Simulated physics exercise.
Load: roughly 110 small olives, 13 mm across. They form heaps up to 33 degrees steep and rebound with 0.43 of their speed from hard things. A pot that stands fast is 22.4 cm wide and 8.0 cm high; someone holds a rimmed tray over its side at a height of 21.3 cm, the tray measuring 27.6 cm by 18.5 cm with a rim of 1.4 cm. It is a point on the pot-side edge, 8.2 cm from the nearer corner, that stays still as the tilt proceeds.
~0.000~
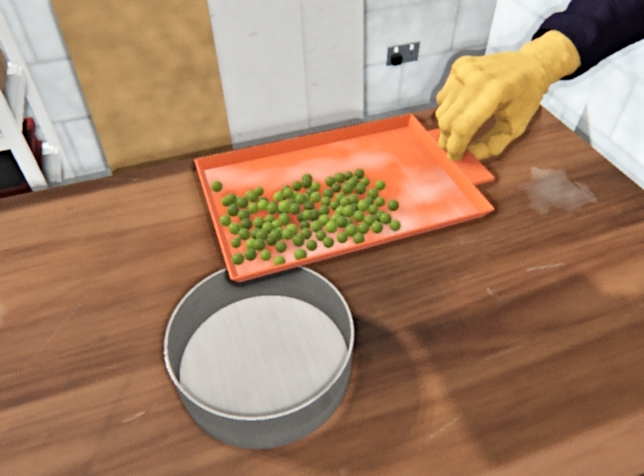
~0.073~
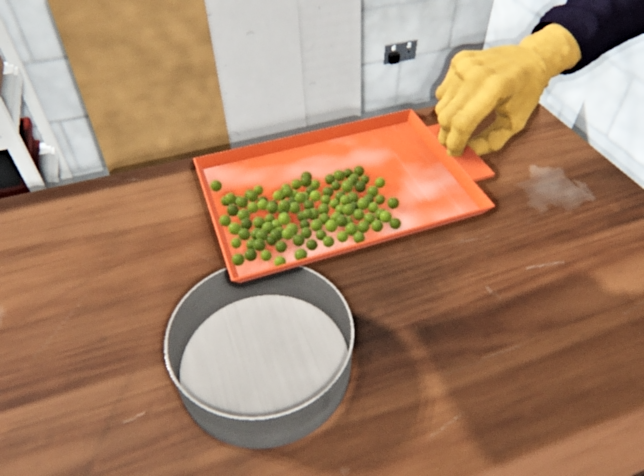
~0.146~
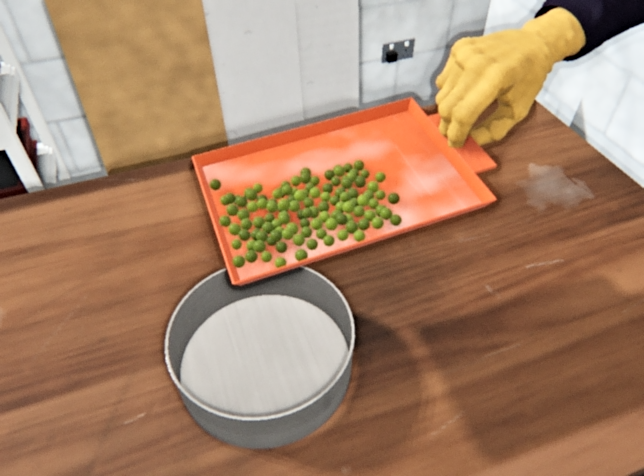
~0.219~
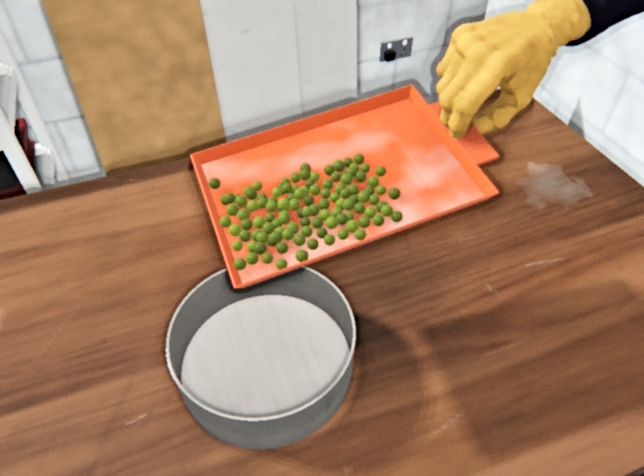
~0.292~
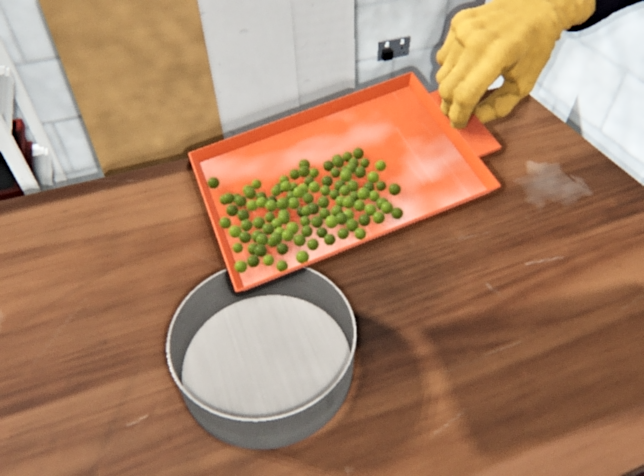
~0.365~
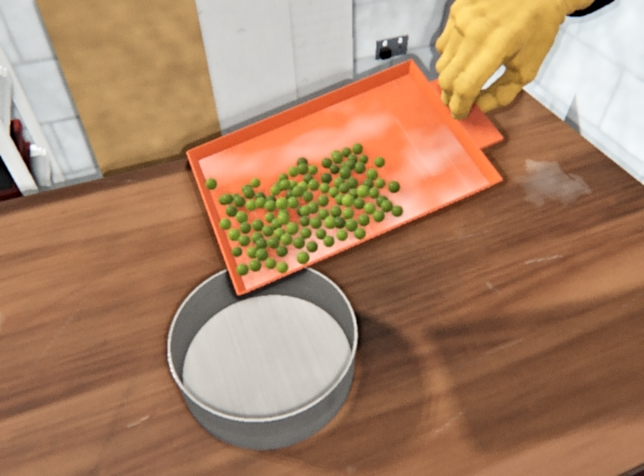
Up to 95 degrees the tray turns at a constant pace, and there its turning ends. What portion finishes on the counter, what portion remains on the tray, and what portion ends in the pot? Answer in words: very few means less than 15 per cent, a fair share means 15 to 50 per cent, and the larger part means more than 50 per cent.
Counter: Very few. Tray: Very few. Pot: The larger part.
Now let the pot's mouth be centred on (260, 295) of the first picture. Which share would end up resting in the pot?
Estimate: ~ 60 %.
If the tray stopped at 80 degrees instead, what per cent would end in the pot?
That comes out at some 100 per cent.
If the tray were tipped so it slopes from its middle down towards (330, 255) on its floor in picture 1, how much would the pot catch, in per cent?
Something like 90 in a hundred.
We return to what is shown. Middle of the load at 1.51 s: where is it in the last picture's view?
(258, 336), roughly.
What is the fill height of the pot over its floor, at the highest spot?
My guess is around 3.0 centimetres.
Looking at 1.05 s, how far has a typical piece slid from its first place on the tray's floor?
Displacement on the tray: About 2 cm.
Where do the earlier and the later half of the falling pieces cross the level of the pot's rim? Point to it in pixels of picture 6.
First half close to (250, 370), second half close to (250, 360).
Then, at 1.05 s, tilt 53 degrees; the tray holds 95 %, the pot 0 %.
Then, at 1.51 s, tilt 78 degrees; the tray holds 30 %, the pot 40 %.
After 2.05 s, tilt 95 degrees; the tray holds 0 %, the pot 100 %.
At rest (2.5 s), counter 0 %, tray 0 %, pot 100 %.
